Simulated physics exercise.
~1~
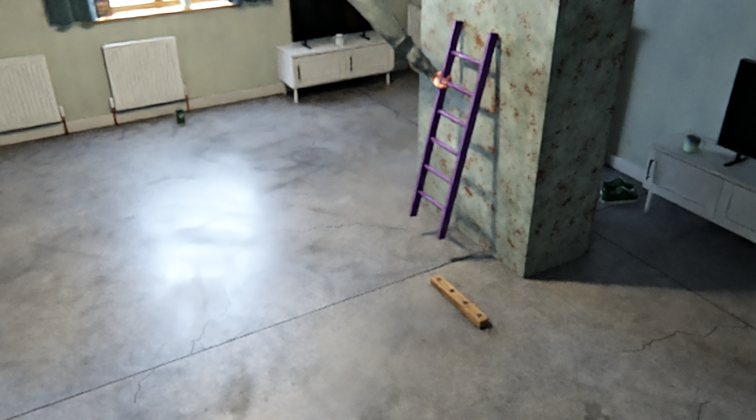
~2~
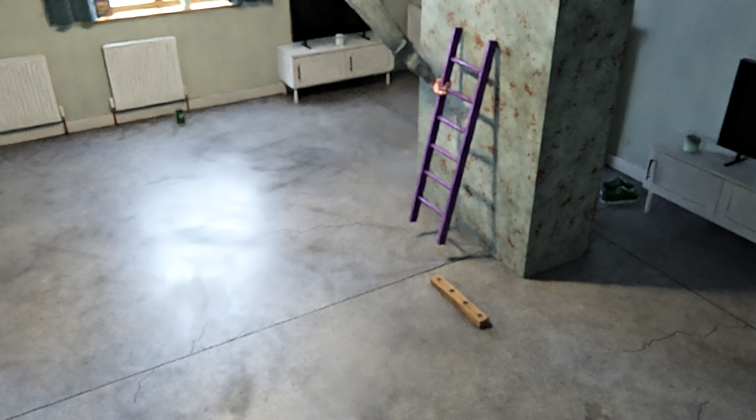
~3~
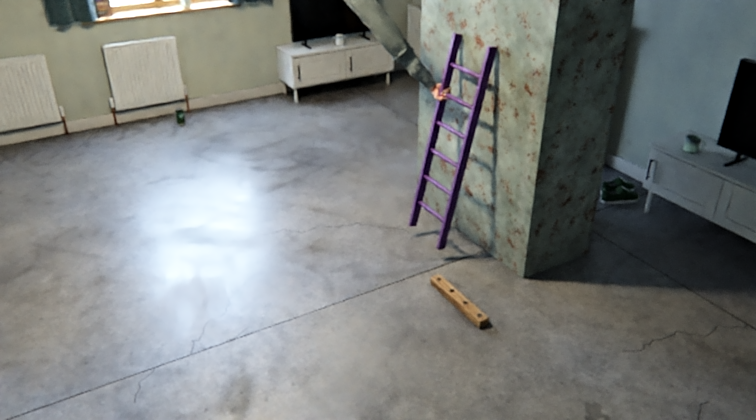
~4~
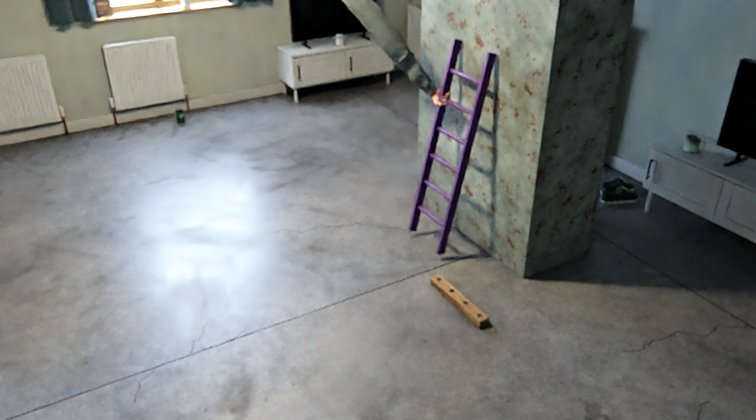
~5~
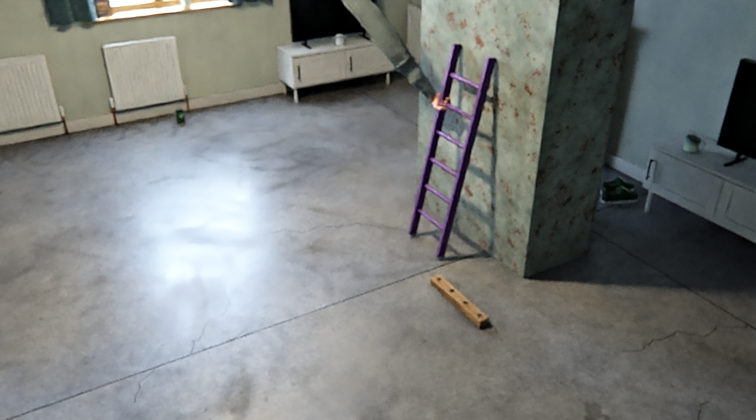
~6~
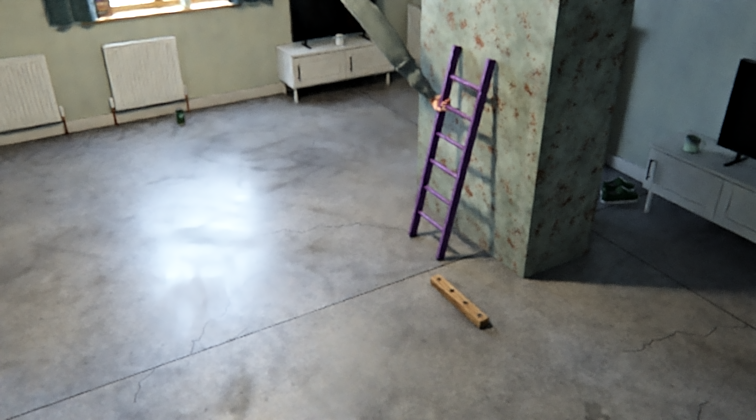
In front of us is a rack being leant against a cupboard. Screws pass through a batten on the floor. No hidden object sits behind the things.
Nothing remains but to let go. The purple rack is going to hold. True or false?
True.
Then, 0.46 s after the last picture, purple rack at rest near (448, 156).
At rest, the purple rack remains leaning, near (448, 156).
